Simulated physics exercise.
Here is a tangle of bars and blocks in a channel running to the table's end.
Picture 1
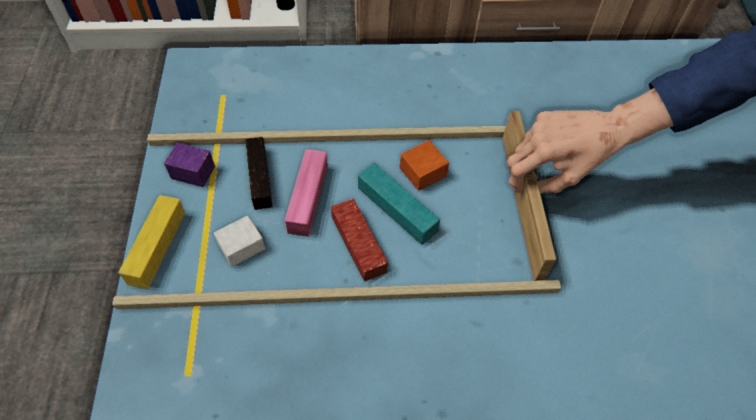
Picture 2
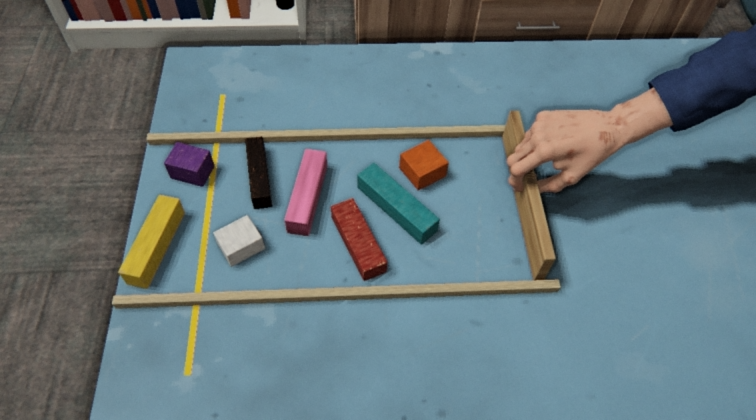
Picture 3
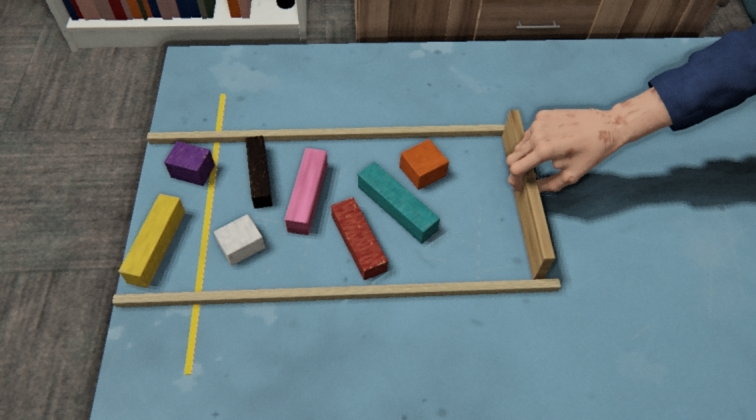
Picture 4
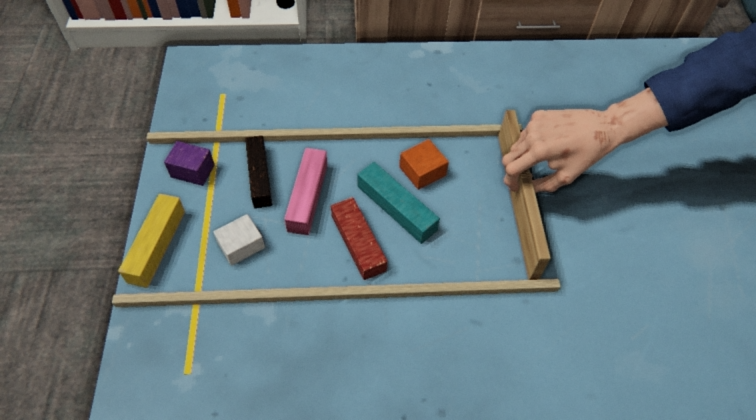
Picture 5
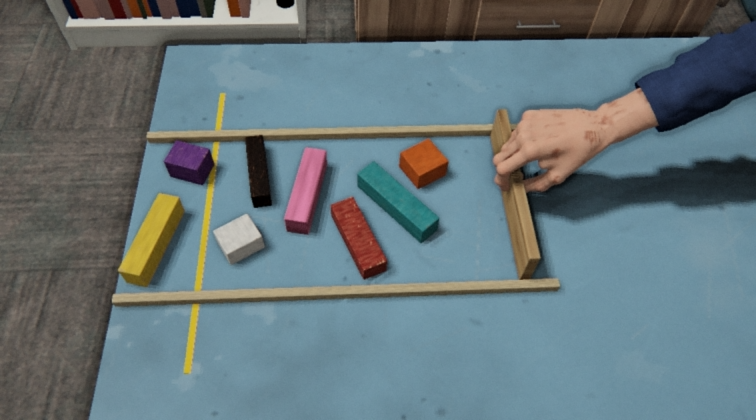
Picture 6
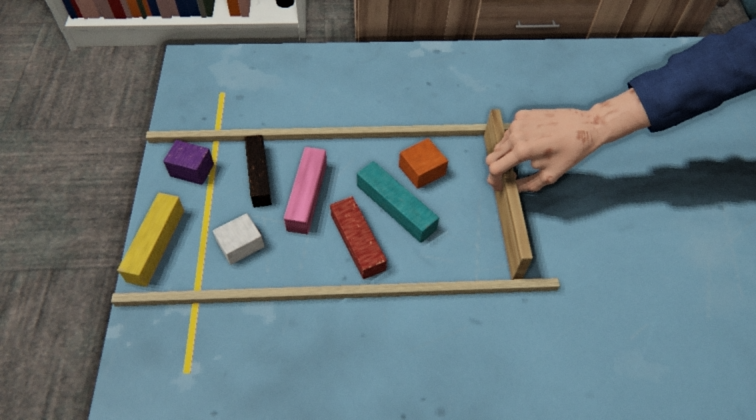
At first, a hand holds a wooden board across the right end of a railed channel on a blue table, with colourful bars and blocks lying scattered between the rails. Then the hand slides the board slightly left, while the bars and blocks stay where they are.
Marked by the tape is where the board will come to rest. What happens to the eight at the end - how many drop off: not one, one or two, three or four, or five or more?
The count of those that drop off: Three or four.
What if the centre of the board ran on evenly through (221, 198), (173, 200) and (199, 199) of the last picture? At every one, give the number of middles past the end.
First 3, then 5, finally 4.
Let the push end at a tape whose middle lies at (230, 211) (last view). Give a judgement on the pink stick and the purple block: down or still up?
Here the pink stick is on by the end and the purple block is off by the end.
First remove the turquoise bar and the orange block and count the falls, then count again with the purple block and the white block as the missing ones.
The answer is 0 and then 2.
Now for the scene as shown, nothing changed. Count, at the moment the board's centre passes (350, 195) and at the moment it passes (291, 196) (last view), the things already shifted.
By then 5, and later 7.
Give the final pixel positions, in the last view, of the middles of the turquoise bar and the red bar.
Roughly at (173, 205) and at (165, 252), in that order.
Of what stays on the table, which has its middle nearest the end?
That would be the pink stick.
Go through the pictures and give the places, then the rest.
In the first picture, yellow bar (154, 241); purple block (190, 165); white block (240, 241); board (526, 192); tape (208, 214).
In the second picture, purple block (190, 165); orange block (424, 165).
In the third picture, white block (240, 240); board (526, 191).
In the fourth picture, yellow bar (154, 239); turquoise bar (397, 202).
In the fifth picture, purple block (190, 163); pink stick (307, 190).
In the sixth picture, yellow bar (153, 239); purple block (189, 163); white block (239, 239); board (506, 191); tape (207, 212).
Soon after, none off yet; yellow bar at rest near (153, 239); purple block at rest near (189, 163); white block at rest near (239, 239).
After that, none off yet; yellow bar at rest near (153, 239); purple block at rest near (189, 163); white block moving near (228, 242).
And then, none off yet; yellow bar moving near (144, 239); purple block displaced about its own width near (134, 165); white block displaced about its own width near (179, 262).
In the end, the number that fall off is three or four; gone, black bar, purple block and yellow bar.
